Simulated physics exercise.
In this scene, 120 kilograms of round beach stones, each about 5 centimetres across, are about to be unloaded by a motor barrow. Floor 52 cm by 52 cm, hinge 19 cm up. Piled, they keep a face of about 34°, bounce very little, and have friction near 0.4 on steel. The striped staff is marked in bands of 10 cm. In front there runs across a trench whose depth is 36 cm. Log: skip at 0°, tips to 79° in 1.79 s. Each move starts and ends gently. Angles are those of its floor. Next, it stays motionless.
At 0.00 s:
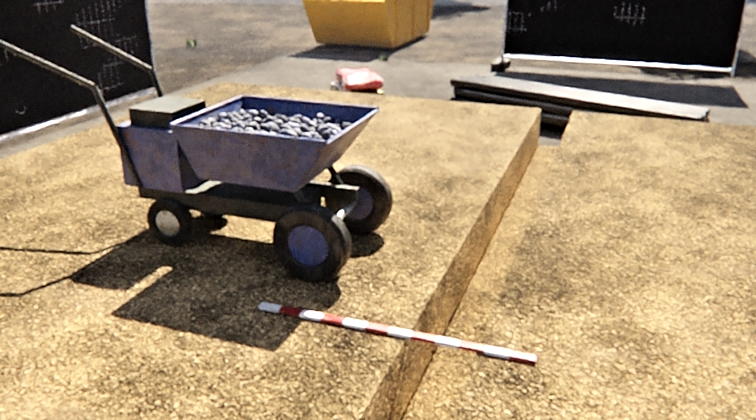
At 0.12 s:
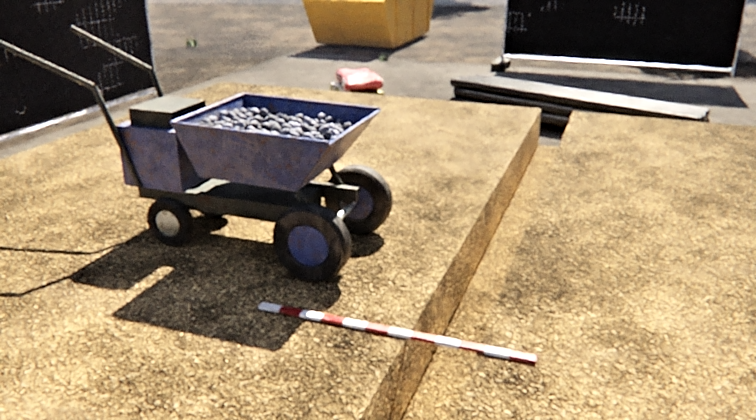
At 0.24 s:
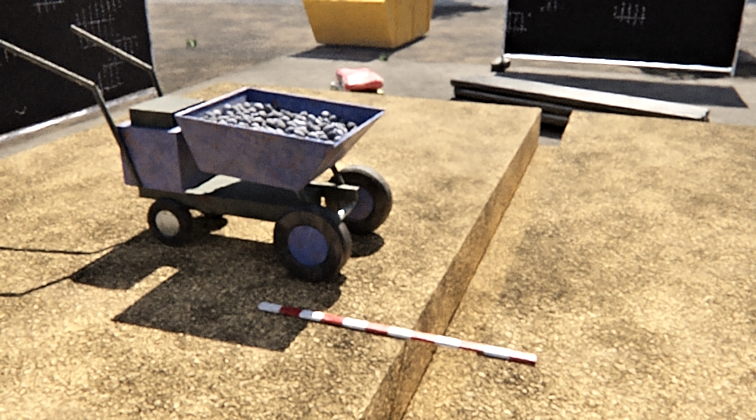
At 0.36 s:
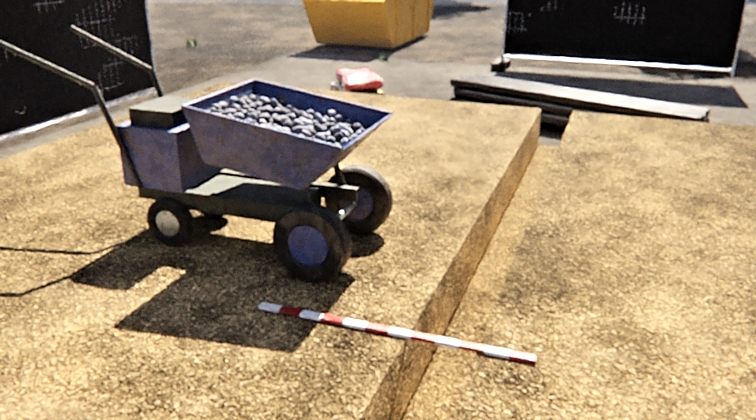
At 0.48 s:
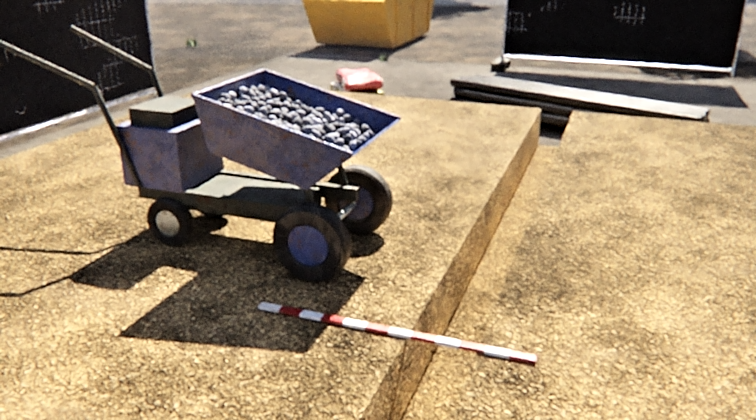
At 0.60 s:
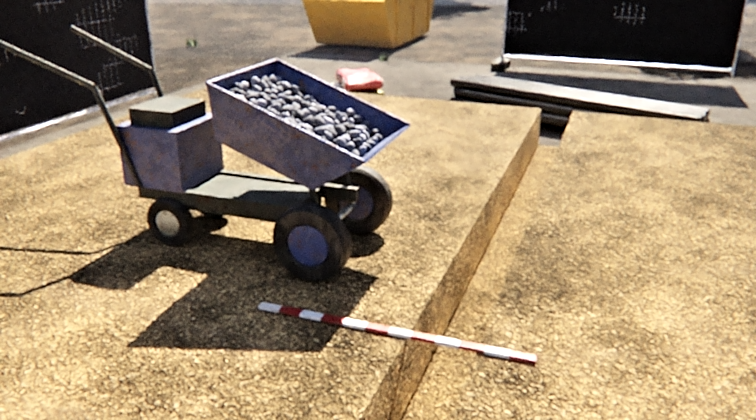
The purple skip of a small barrow tilts steadily toward the right, carrying its grey stones.
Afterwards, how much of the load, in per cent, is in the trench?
About 97 per cent.
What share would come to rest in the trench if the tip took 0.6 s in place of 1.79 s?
Then some 65 per cent would.
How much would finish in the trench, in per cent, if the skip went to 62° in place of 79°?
Roughly 90 percent.
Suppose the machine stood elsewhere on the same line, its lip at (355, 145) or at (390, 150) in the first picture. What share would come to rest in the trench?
About 60 per cent from the first spot, about 25 from the second.
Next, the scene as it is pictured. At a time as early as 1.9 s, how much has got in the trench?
Approx. 75 % of the load.
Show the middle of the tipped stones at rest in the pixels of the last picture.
Their middle is at about (475, 322).
After 1.3 s the floor is at 67°; 95 % in the skip, 1 % short of the trench, 4 % in the trench; the foremost stones are at (461, 254).
After 1.9 s the floor is at 79°; 19 % in the skip, 1 % short of the trench, 77 % in the trench, 3 % past the trench; the foremost stones are at (572, 279).
After 2.2 s the floor is at 79°; 2 % in the skip, 1 % short of the trench, 95 % in the trench, 3 % past the trench; the foremost stones are at (607, 281).
After 4.2 s the floor is at 79°; 0 % in the skip, 97 % in the trench, 3 % past the trench; the foremost stones are at (610, 280).
